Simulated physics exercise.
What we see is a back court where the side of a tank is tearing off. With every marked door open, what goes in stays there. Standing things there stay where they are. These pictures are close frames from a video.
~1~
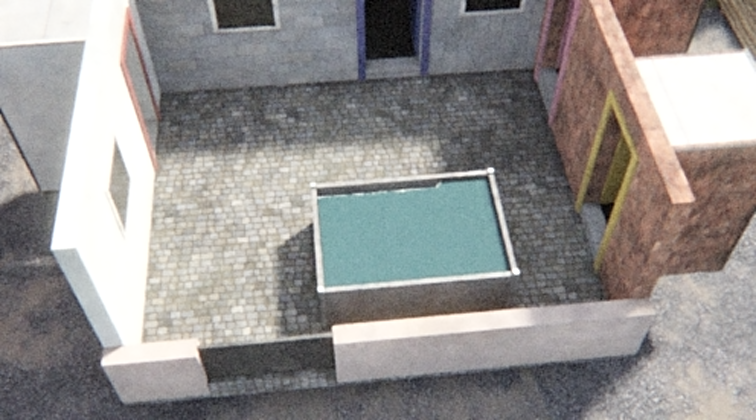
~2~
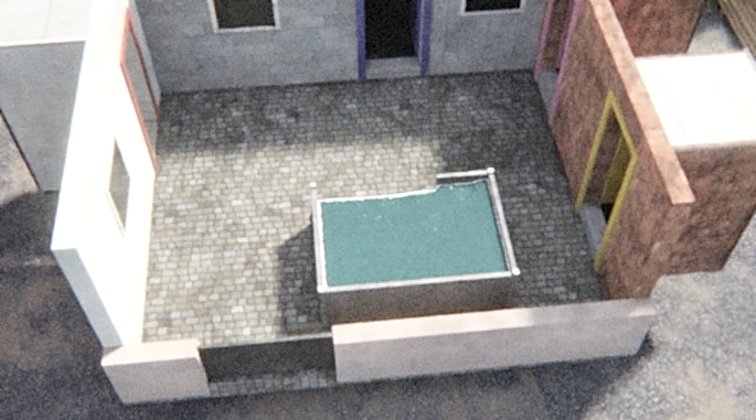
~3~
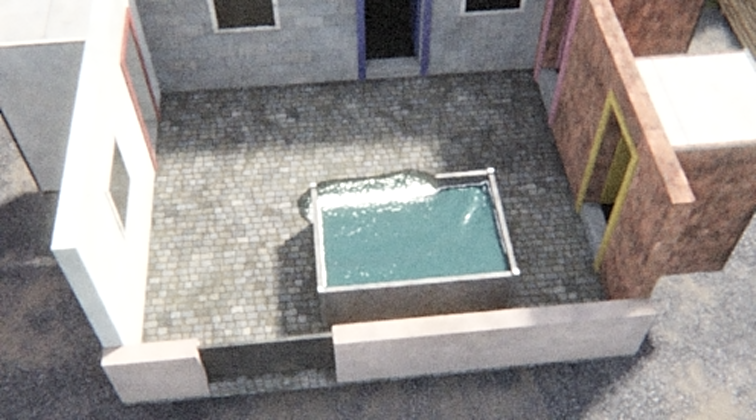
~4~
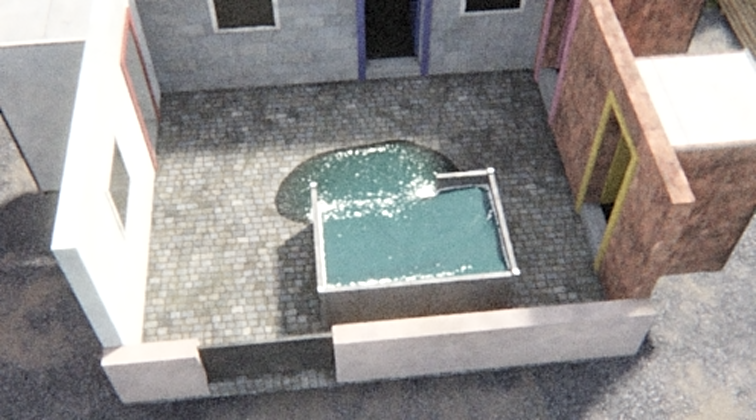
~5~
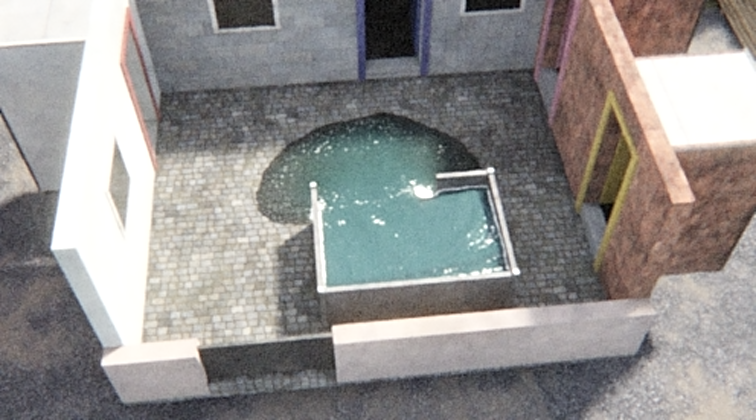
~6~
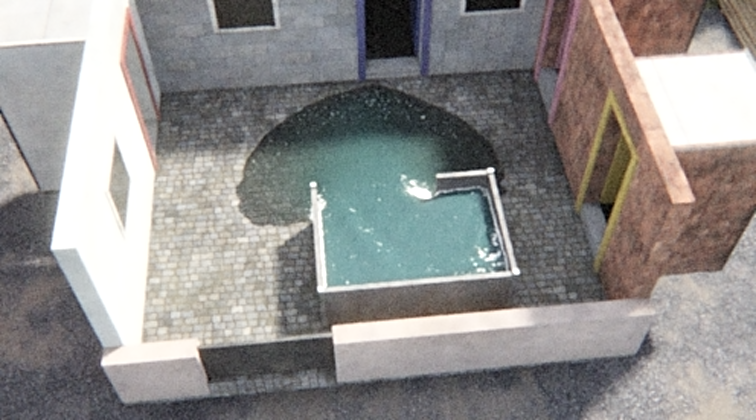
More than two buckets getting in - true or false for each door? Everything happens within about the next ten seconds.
Pink door: False; blue door: True; yellow door: False; red door: True.
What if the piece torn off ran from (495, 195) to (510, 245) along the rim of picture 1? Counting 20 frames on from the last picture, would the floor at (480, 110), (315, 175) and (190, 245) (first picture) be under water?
Following the listed order, the three come out reached by the spill, not reached and not reached.
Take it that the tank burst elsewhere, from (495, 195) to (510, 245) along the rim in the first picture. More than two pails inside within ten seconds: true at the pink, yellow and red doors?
Result per door - pink: Within bounds; yellow: Beyond the limit; red: Beyond the limit.
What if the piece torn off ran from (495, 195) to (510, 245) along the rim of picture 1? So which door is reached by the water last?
I'd pick the red-painted one.
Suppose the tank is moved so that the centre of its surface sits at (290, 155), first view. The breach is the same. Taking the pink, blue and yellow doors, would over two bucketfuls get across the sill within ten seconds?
Result - pink door: Short of the limit, blue door: Short of the limit, yellow door: Short of the limit.
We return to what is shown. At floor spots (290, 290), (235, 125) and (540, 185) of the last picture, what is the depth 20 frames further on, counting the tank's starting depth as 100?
The three come to near 0, 25 and 6 per cent respectively.
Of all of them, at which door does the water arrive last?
That would be the door marked yellow.
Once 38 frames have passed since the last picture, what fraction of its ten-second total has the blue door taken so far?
That share would be near 100 %.
A moment on, water covers 45 % of the floor; the pink door not reached, the blue door over two buckets in, the yellow door not reached, the red door not reached.
Next, water covers 45 % of the floor; the pink door wet at the sill, nothing in, the blue door far over two buckets in, the yellow door not reached, the red door wet at the sill, nothing in.
Then, water covers 65 % of the floor; the pink door wet at the sill, nothing in, the blue door far over two buckets in, the yellow door wet at the sill, nothing in, the red door over two buckets in.
Later, water covers 95 % of the floor; the pink door wet at the sill, nothing in, the blue door far over two buckets in, the yellow door wet at the sill, nothing in, the red door far over two buckets in.
In the end, water covers 95 % of the floor; the pink door wet at the sill, nothing in, the blue door far over two buckets in, the yellow door wet at the sill, nothing in, the red door far over two buckets in.
